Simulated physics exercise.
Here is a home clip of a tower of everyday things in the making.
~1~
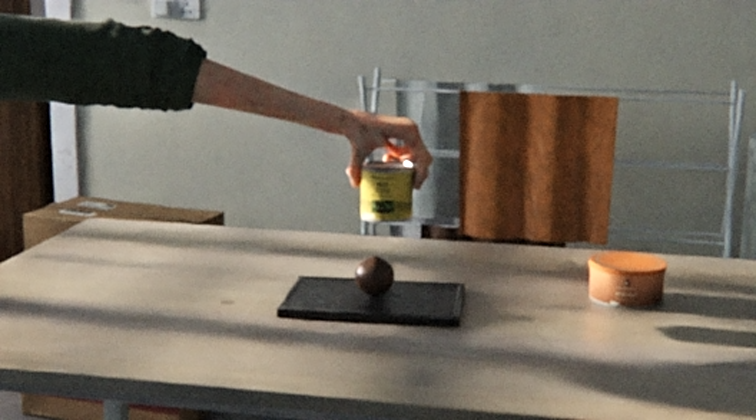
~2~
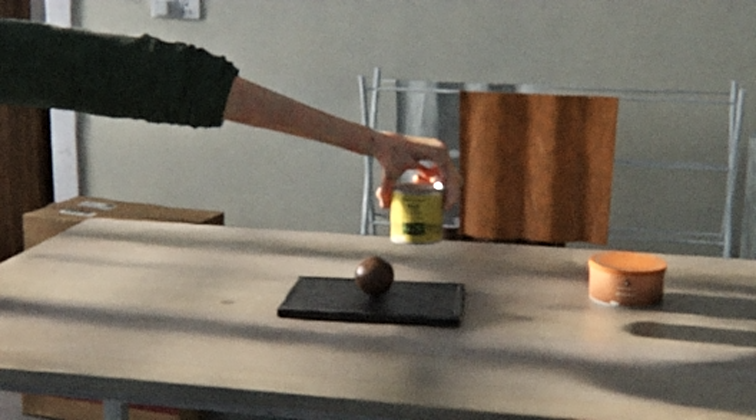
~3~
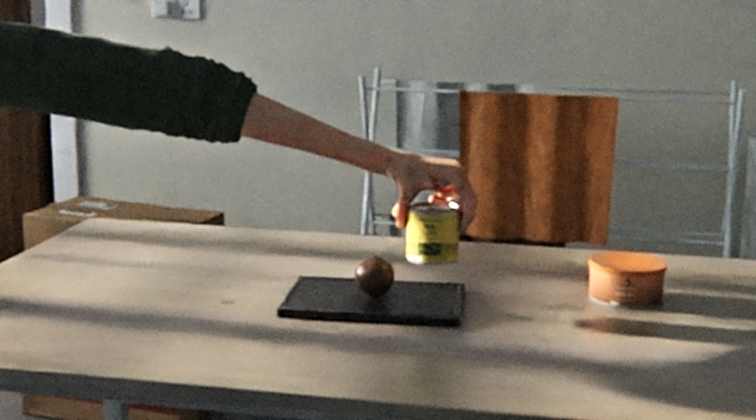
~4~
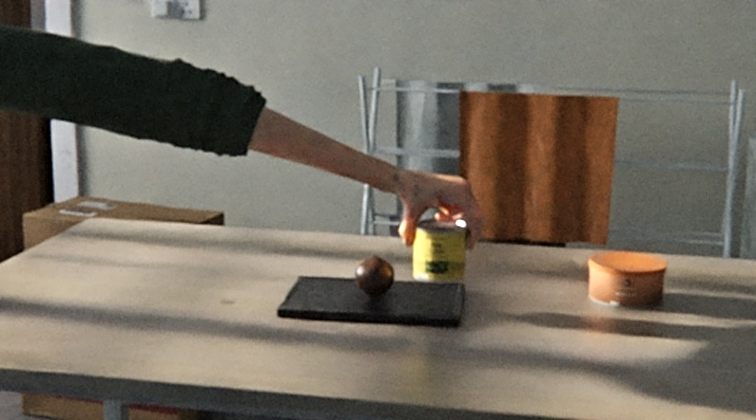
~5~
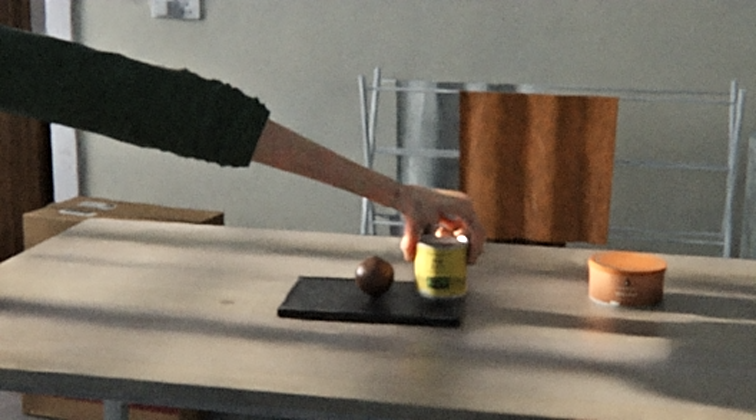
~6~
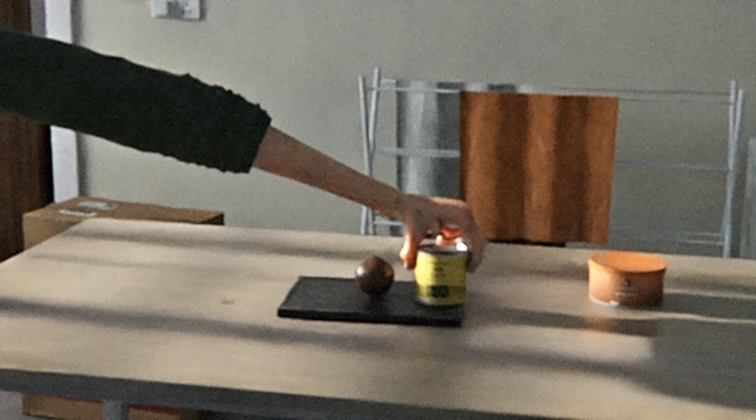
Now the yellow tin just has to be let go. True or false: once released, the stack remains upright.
True.
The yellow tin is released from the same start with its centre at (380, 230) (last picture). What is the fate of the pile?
After that, the pile falls over.
Then, 0.30 s after the last picture, nothing has stirred.
Then, 0.70 s after the last picture, yellow tin resting near (441, 275).
At rest, all 4 in place. Seen from the same camera at the end, yellow tin near (441, 275). The pile keeps its balance.
